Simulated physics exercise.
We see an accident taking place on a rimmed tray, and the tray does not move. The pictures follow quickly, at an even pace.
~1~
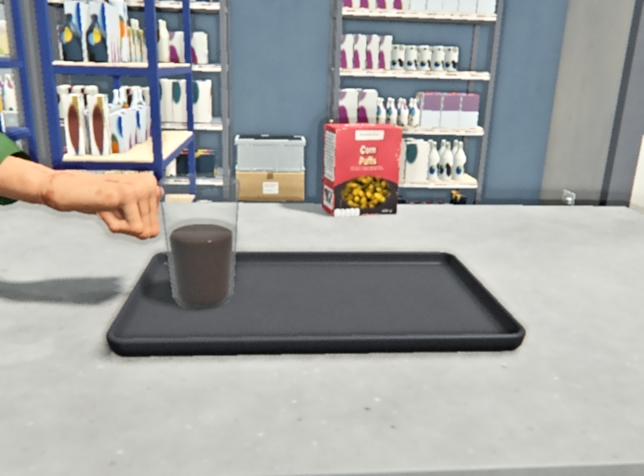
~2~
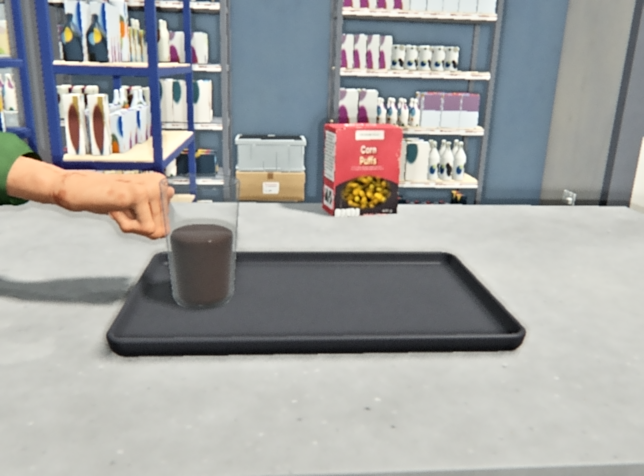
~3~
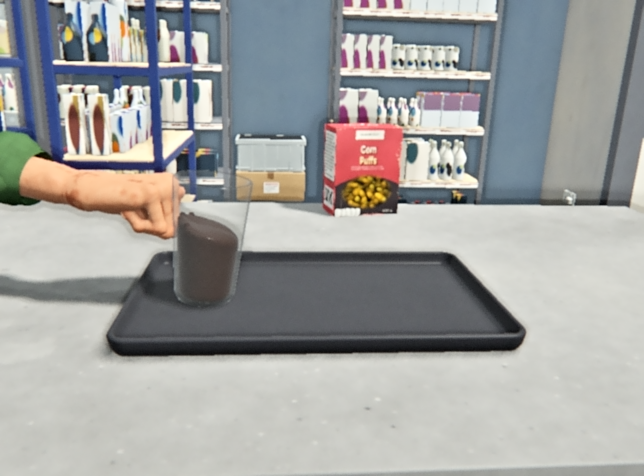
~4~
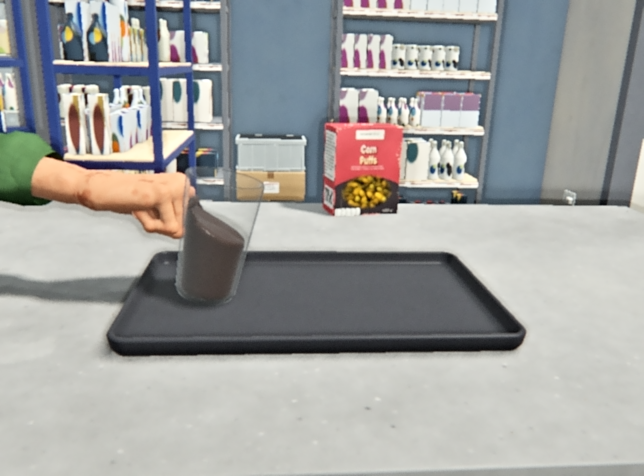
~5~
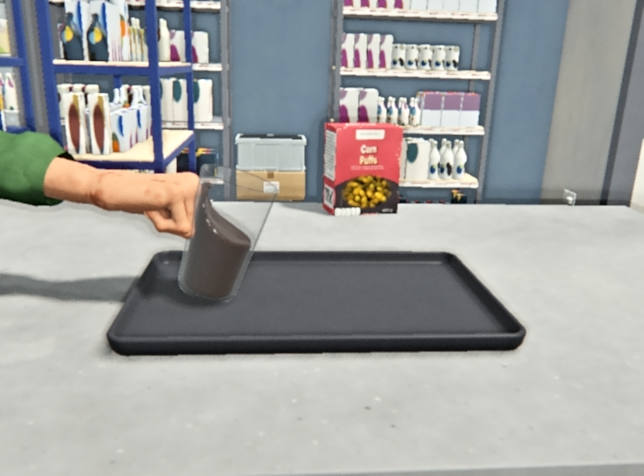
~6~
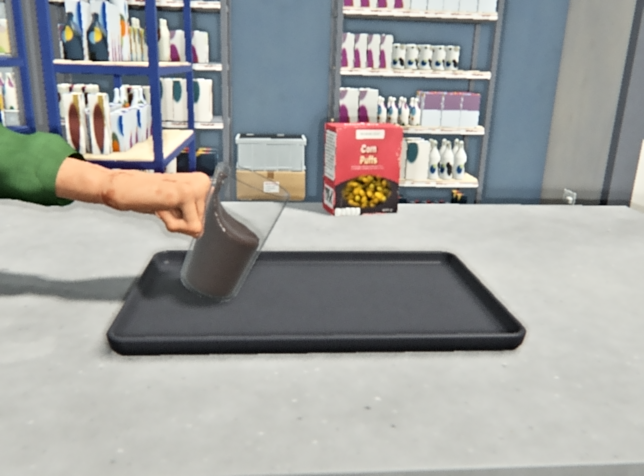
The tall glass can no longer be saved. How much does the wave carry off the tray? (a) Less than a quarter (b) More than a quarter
Option b: More than a quarter.
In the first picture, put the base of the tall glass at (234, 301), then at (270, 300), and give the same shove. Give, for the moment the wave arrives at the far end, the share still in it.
First about 75, then 75 per cent.
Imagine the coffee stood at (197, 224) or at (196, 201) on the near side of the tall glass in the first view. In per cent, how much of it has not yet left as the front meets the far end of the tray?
The first level leaves around 55 percent, the second around 55 percent.
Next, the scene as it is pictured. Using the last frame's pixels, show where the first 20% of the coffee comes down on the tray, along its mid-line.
Around (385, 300).
A moment on, the tall glass is falling and 100 per cent is in the glass, 0 on the tray and 0 above or beyond its rim.
Next, the tall glass lies on its side and 72 per cent is in the glass, 23 on the tray and 5 above or beyond its rim.
Then the tall glass lies on its side and 34 per cent is in the glass, 52 on the tray and 14 above or beyond its rim.
Later the tall glass lies on its side and 17 per cent is in the glass, 47 on the tray and 35 above or beyond its rim.
In the end 66 per cent is held by tray and glass, 34 is off the tray.
